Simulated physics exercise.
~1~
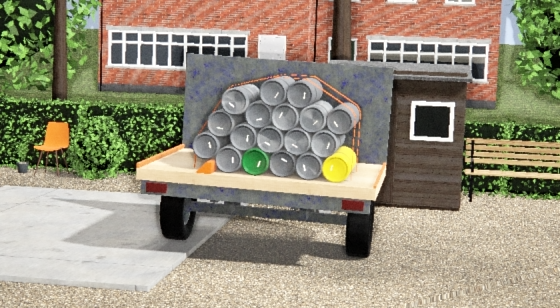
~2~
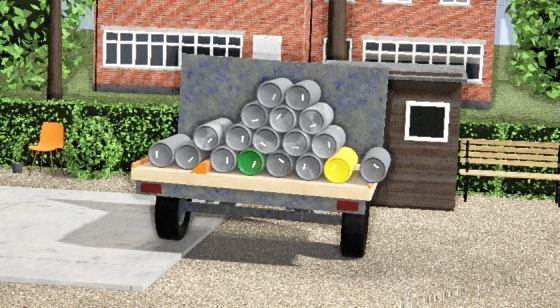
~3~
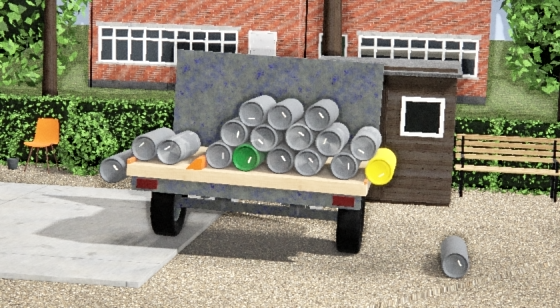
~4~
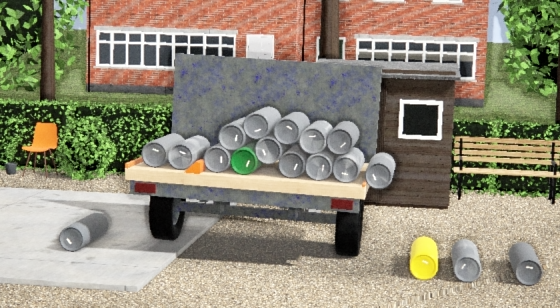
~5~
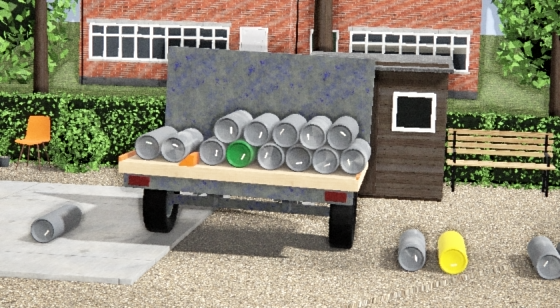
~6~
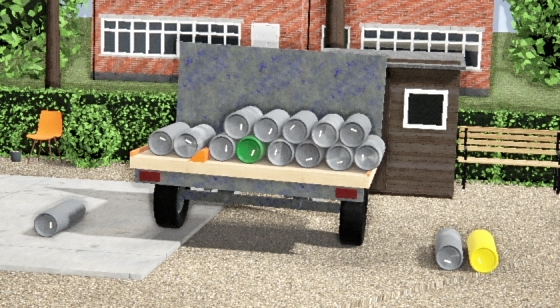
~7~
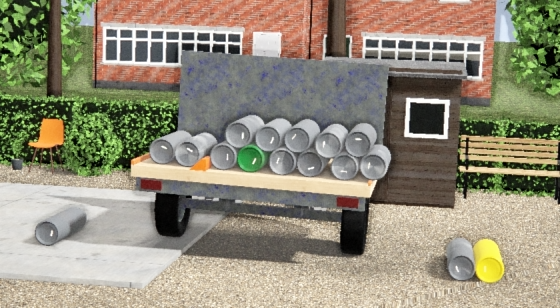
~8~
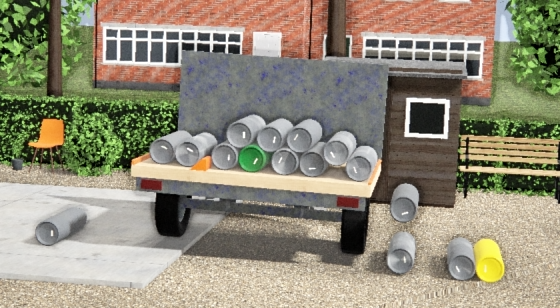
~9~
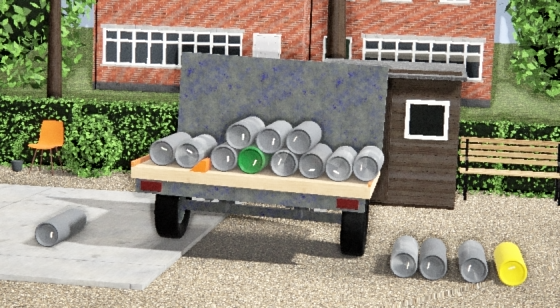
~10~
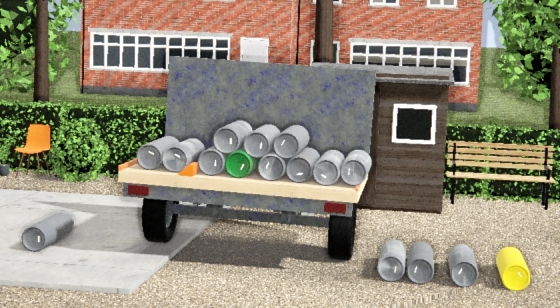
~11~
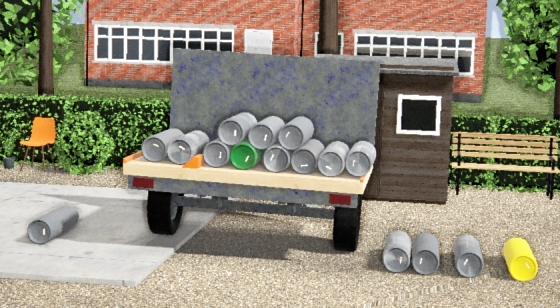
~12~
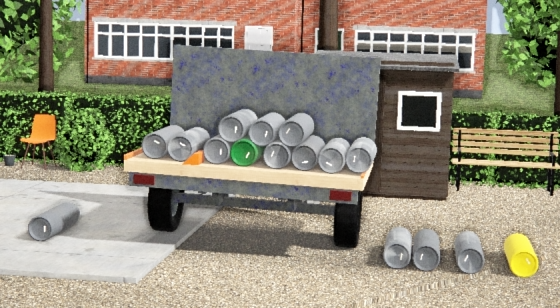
A parked trailer's stacked cylinders spread, and several including the yellow one roll off.
